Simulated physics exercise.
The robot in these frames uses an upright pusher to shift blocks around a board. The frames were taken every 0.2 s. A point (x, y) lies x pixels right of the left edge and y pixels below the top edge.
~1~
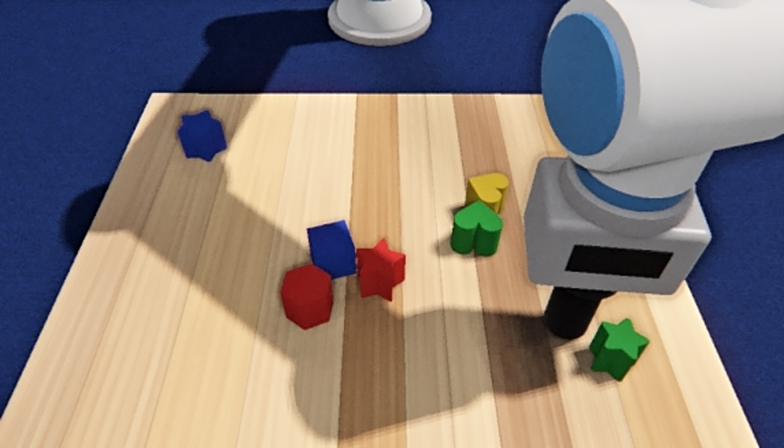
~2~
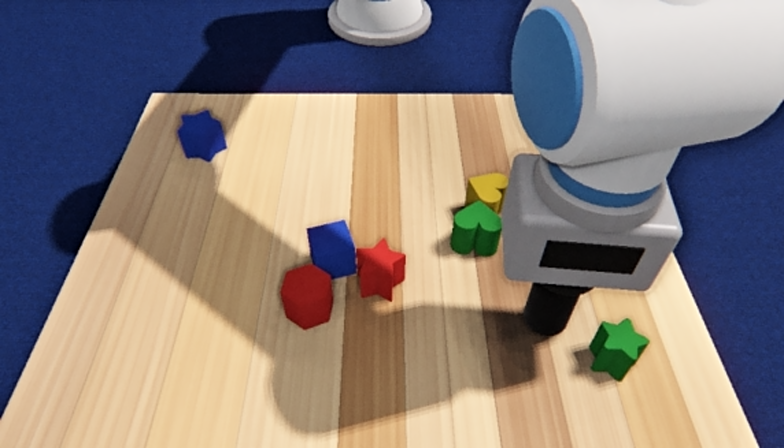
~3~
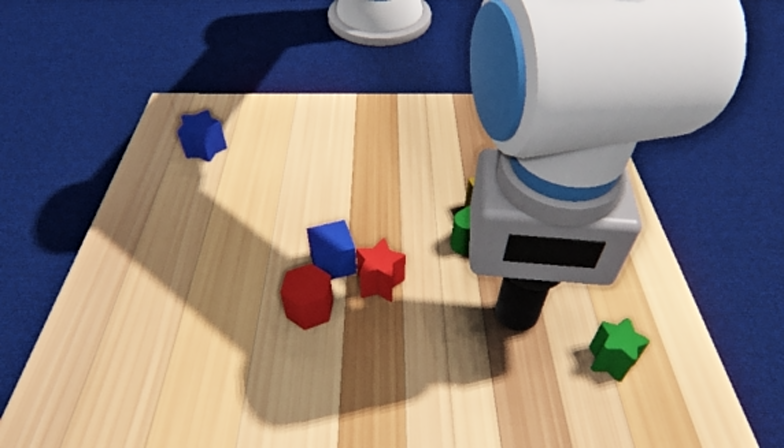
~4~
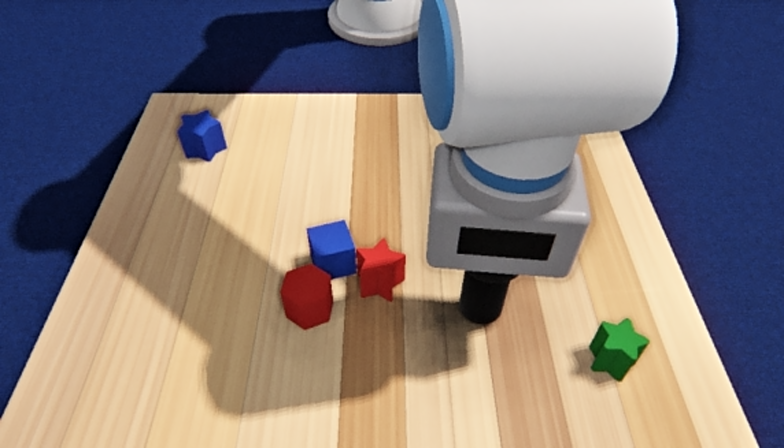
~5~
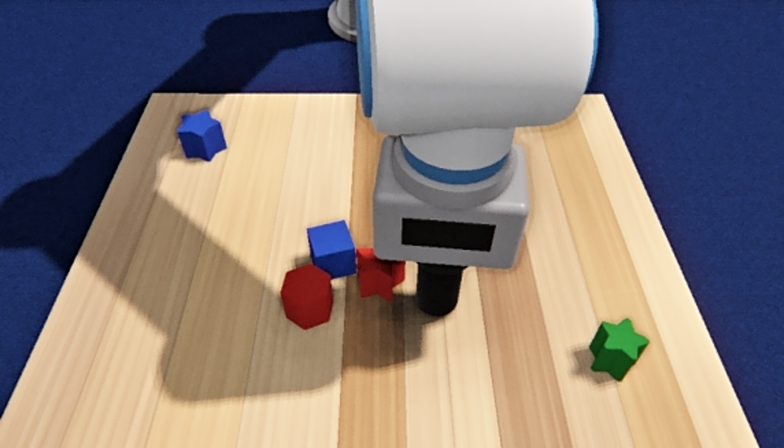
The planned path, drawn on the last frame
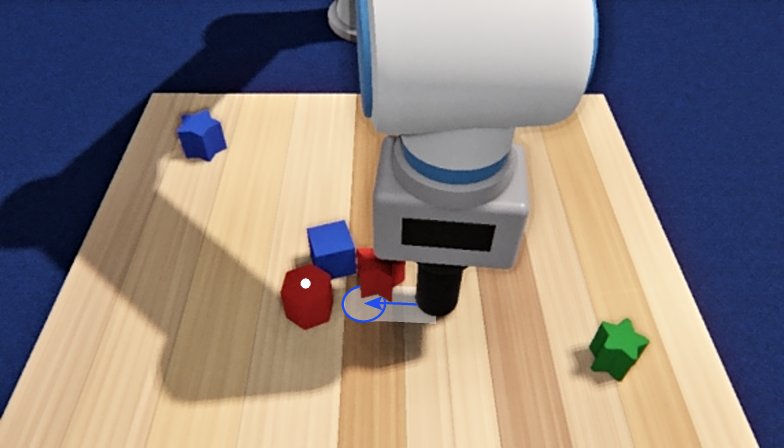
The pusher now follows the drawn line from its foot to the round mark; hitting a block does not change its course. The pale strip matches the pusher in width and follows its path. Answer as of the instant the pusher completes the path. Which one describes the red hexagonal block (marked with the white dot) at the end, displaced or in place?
That block is going to be left alone.
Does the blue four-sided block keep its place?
No - that is not the case.
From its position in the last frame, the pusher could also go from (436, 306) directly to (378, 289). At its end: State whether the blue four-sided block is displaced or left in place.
Moved away.
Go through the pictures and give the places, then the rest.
The first picture shows tip of the pusher (565, 321), middles of tops, red hexagonal block (306, 283), blue four-sided block (330, 237), red star block (380, 257).
The second picture shows pusher (545, 318), nothing pushed.
The third picture shows pusher (517, 313), nothing pushed.
The fourth picture shows pusher (480, 306), nothing pushed.
The fifth picture shows pusher (437, 299), red hexagonal block (306, 283), blue four-sided block (330, 237), red star block partly hidden.
The line goes in a line from (436, 306) to (364, 303); the dot is on the red hexagonal block.
On the path given first. Halfway along, pusher (400, 297); red star block (374, 255), turned 20° clockwise.
At the end, pusher (364, 297); red hexagonal block unmoved; blue four-sided block (322, 230); red star block (359, 247), turned 55° clockwise.
